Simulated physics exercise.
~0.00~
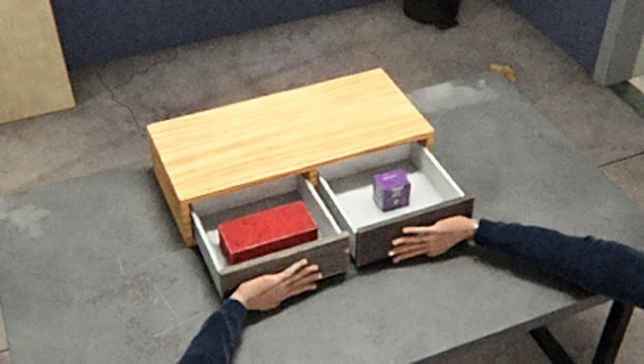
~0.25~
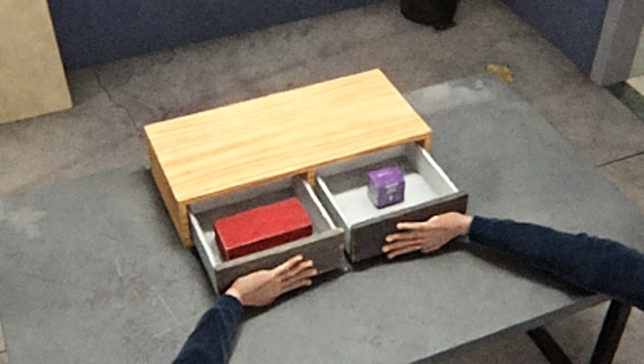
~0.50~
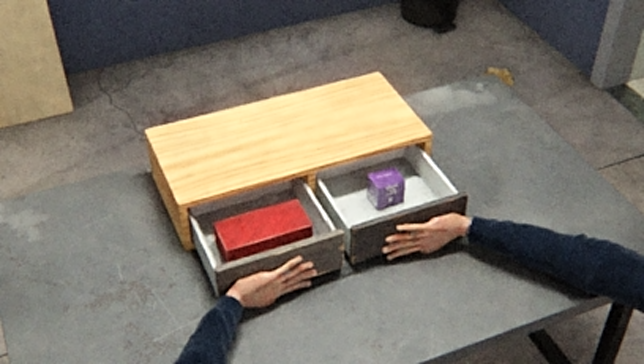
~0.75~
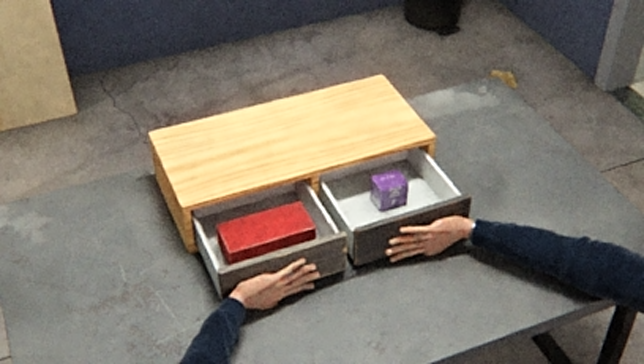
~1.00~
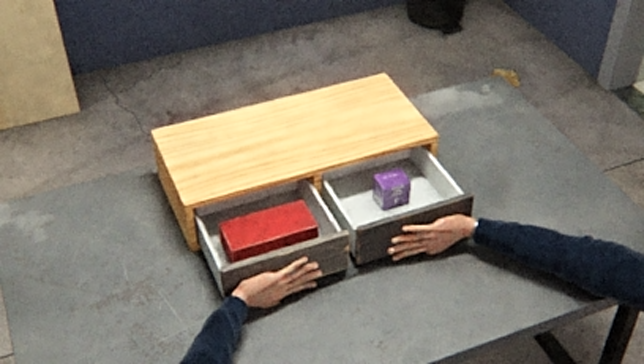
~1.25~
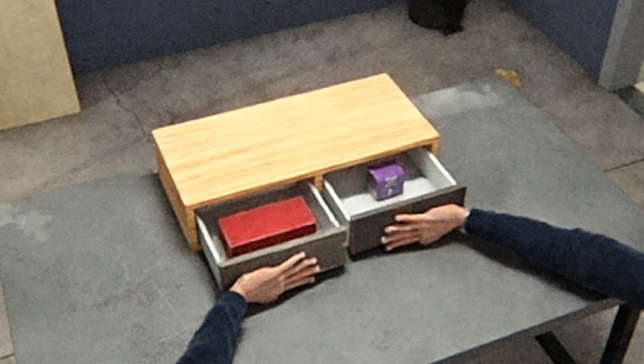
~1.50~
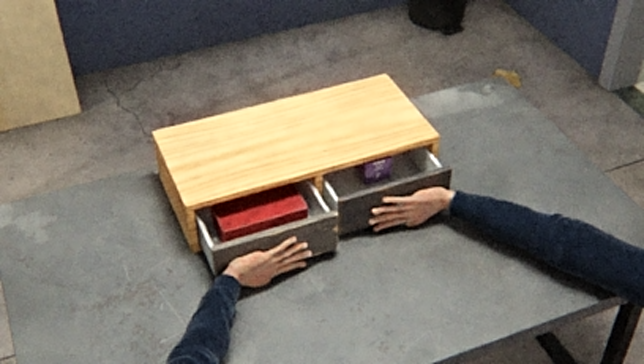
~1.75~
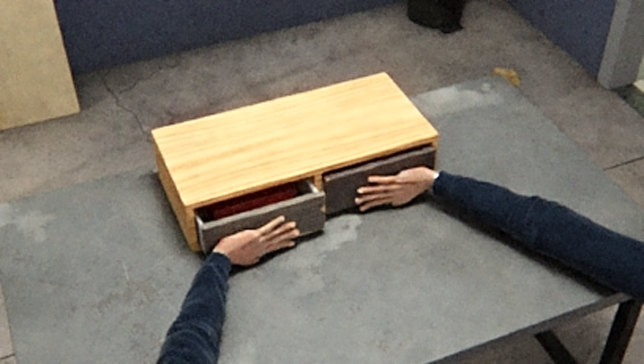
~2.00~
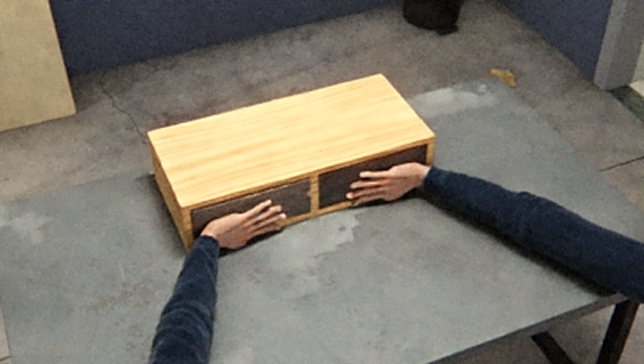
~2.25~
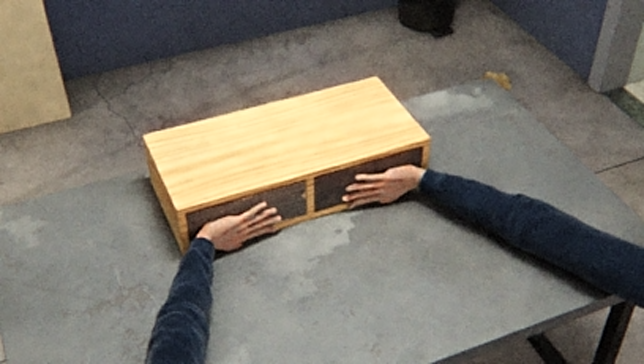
Two hands push both open drawers, holding red and purple boxes, fully shut.
